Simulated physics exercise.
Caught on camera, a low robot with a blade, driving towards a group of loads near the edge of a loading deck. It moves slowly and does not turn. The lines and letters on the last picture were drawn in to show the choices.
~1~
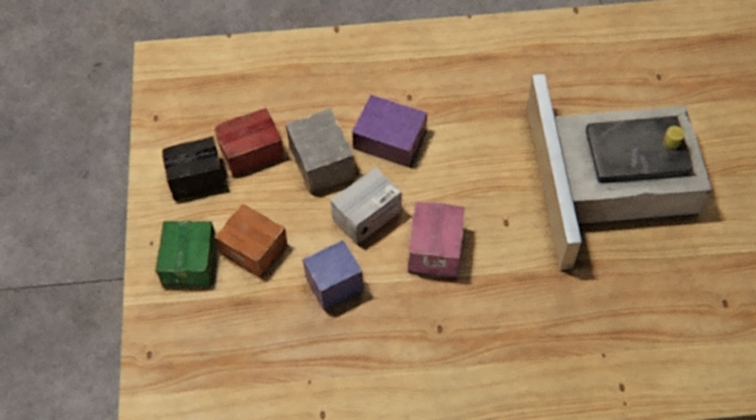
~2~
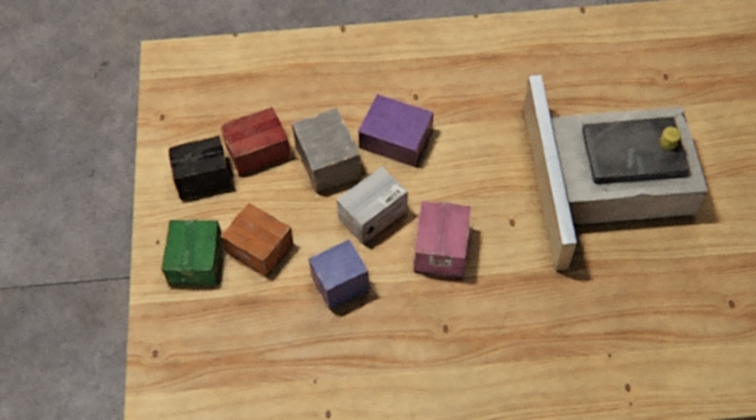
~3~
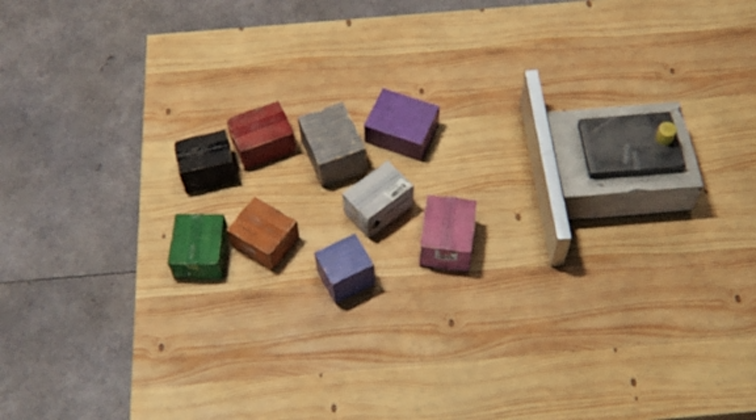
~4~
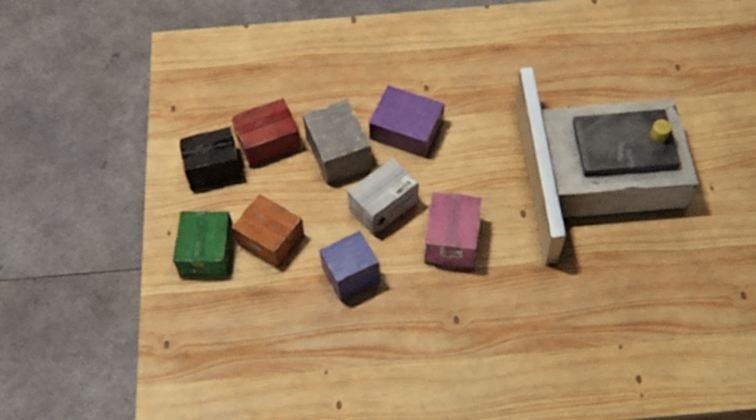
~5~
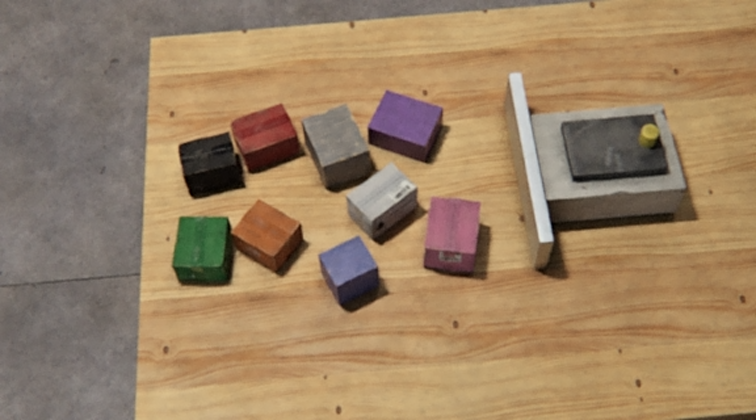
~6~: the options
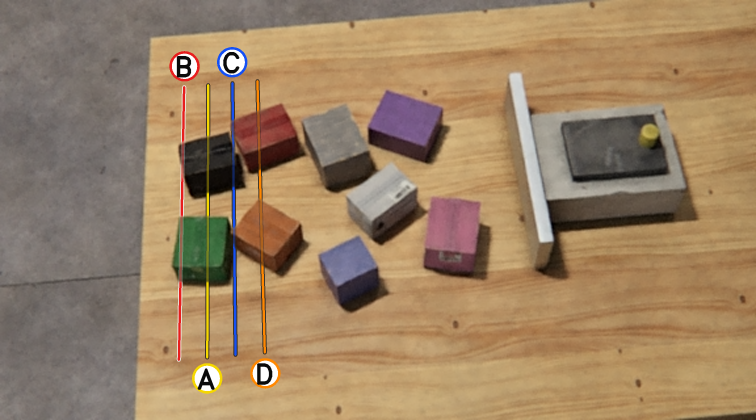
We see a group of coloured boxes on a pale wooden surface, with a low grey machine to their right. The machine slides slowly and slightly left, broad blade first, narrowing the gap while the boxes stay still.
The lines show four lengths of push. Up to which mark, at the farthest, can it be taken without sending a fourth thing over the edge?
C is the last line within the limit.
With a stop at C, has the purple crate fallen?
No.
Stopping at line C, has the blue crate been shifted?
By then, yes.
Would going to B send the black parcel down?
Yes.
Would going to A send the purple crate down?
No.
On the marked copy, A at (208, 211); B at (182, 213); C at (234, 208); D at (261, 206).
Following C. Soon after the start, robot (499, 156); black parcel (200, 166); red box (251, 139).
Later, robot (391, 165); black parcel (148, 171); red box (183, 133).
In the end, robot (309, 172); black parcel over the edge; green box over the edge; two fallen.
As for the rest, A drops six; B drops six; D is within the limit but short.
